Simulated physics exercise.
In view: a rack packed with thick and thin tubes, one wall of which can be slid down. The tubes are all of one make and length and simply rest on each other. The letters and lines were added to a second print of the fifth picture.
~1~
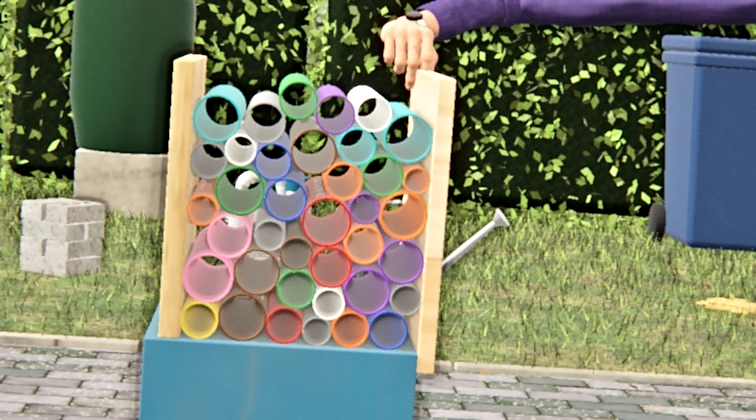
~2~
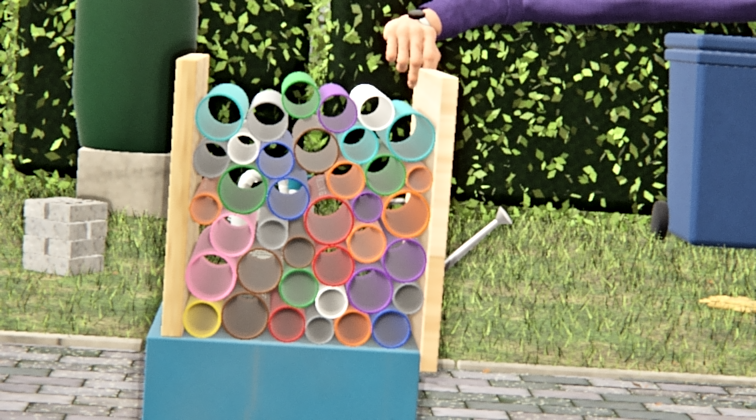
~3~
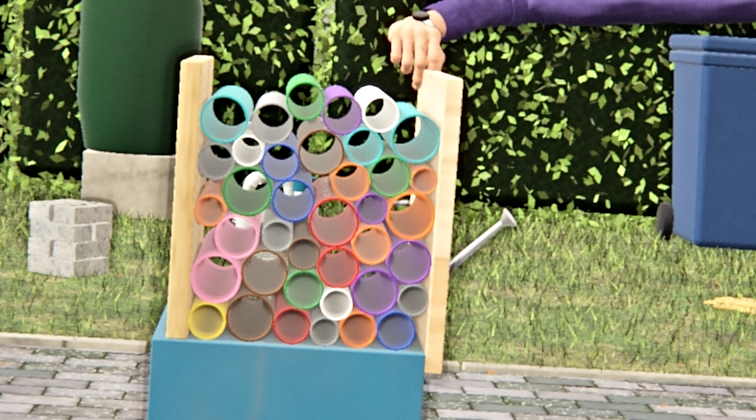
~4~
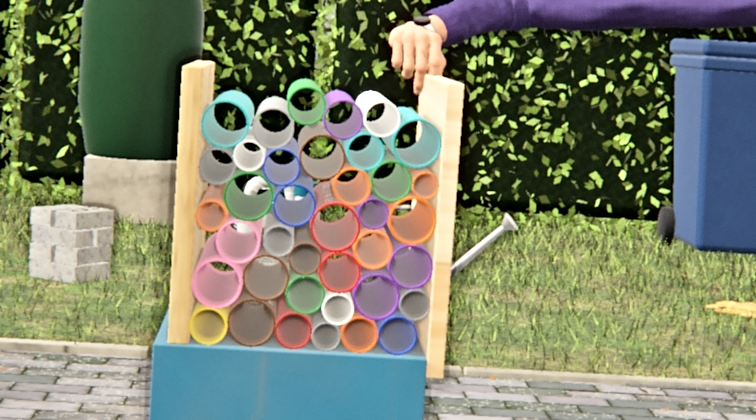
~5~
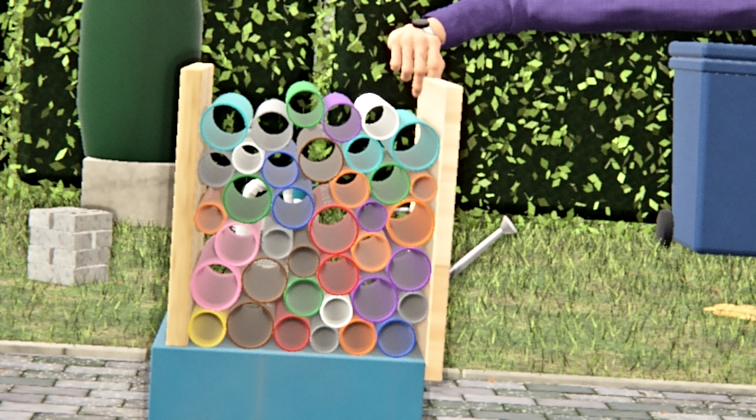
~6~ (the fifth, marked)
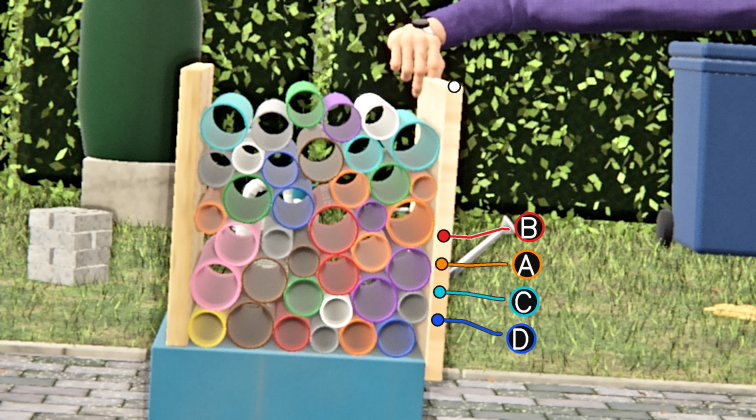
At the start, a hand reaching in from the upper right rests on top of the right side board of a rack packed with colourful thick and thin tubes on a blue base. The view sways slightly, but the hand, board and tubes show no clear movement through to the end.
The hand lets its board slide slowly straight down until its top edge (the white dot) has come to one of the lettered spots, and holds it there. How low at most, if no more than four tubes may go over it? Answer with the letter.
The answer is mark B.
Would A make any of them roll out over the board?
At A: Yes.
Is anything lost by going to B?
Yes, at B.
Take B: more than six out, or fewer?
Fewer than six.
On the marked copy, A at (442, 264); B at (444, 236); C at (440, 292); D at (438, 320); the white dot at (454, 87).
Following B. Soon after the start, top of the board (441, 150).
Later, top of the board (436, 225).
In the end, top of the board (435, 235), three out over the board.
As for the rest, A more than four out over the board; C more than four out over the board; D more than four out over the board.
